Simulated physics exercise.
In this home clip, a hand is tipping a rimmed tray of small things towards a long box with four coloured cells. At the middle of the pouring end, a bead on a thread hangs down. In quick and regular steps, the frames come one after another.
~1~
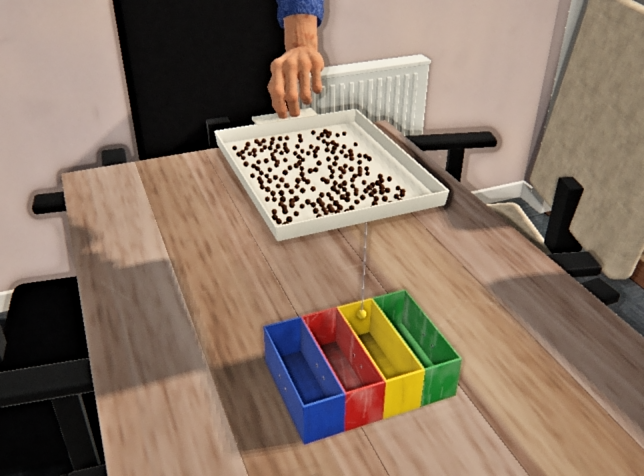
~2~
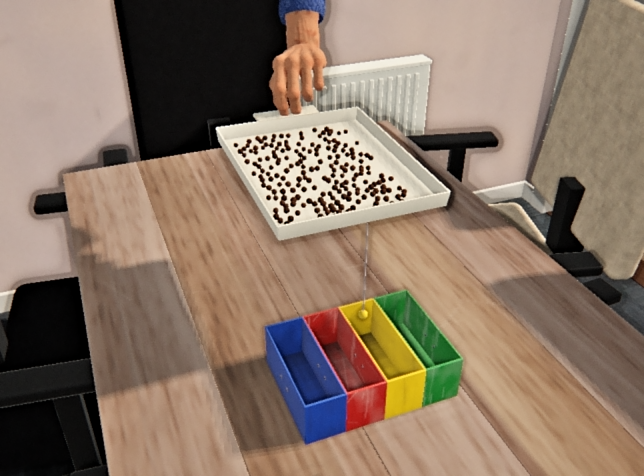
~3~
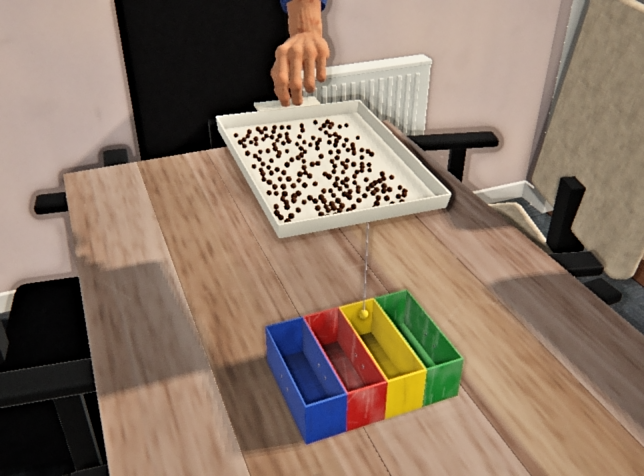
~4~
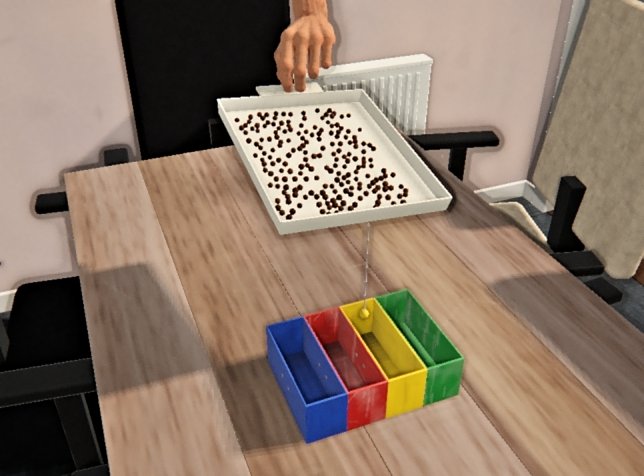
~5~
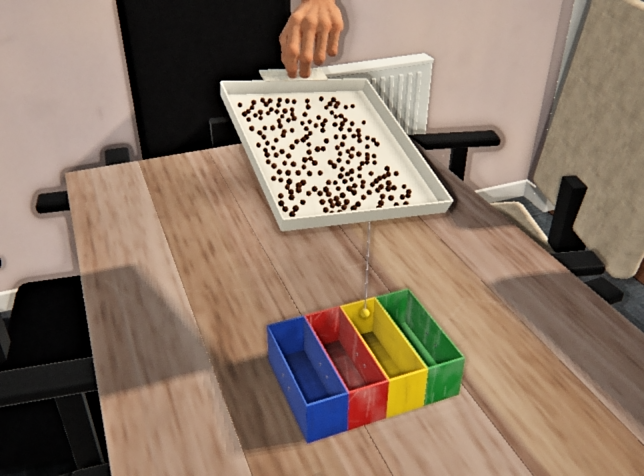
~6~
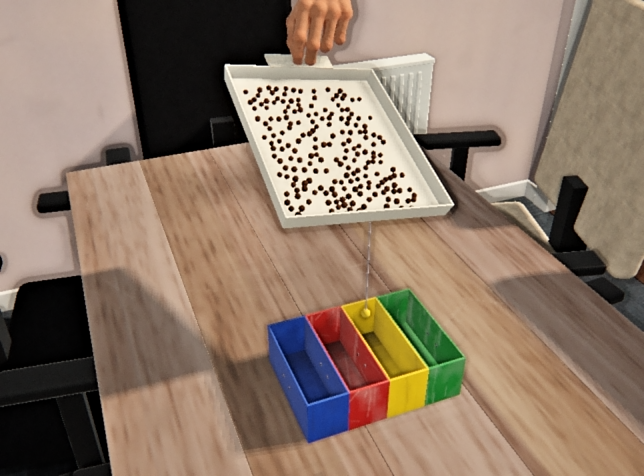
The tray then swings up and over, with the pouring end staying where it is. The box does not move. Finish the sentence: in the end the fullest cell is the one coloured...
In the end the fullest cell is the one coloured green.
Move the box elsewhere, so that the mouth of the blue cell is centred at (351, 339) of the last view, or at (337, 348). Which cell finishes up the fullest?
In order of the tries: The cell in yellow and the green cell.
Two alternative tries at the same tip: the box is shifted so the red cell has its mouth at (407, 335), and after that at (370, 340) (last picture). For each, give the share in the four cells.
The first gives 100 %, the second 90 %.
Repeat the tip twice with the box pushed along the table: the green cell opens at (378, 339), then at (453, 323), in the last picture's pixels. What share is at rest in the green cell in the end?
You'd get 0 in a hundred first and 60 in a hundred after that.
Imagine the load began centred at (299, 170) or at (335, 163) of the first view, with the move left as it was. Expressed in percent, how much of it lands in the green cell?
First case: Around 30 %; second case: Around 30 %.
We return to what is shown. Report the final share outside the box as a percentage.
Call it some 70 percent of the pieces.
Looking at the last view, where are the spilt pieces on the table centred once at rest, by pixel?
Check roughly (481, 344) and you'll find the middle.
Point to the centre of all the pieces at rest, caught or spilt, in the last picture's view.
Roughly at pixel (448, 348).
Shortly afterwards, tray tipped steeply; the bulk on the tray; near a quarter falling or outside the box.
Next, tray tipped past a quarter turn; near half on the tray; only a few in the green cell; only a few in the yellow cell; near half falling or outside the box.
Some moments later, tray tipped past a quarter turn; near a quarter in the green cell; a little in the yellow cell; near two thirds falling or outside the box.
In the end, tray tipped past a quarter turn; near a quarter in the green cell; a little in the yellow cell; none at all in the blue cell; none at all in the red cell; near two thirds outside the box.
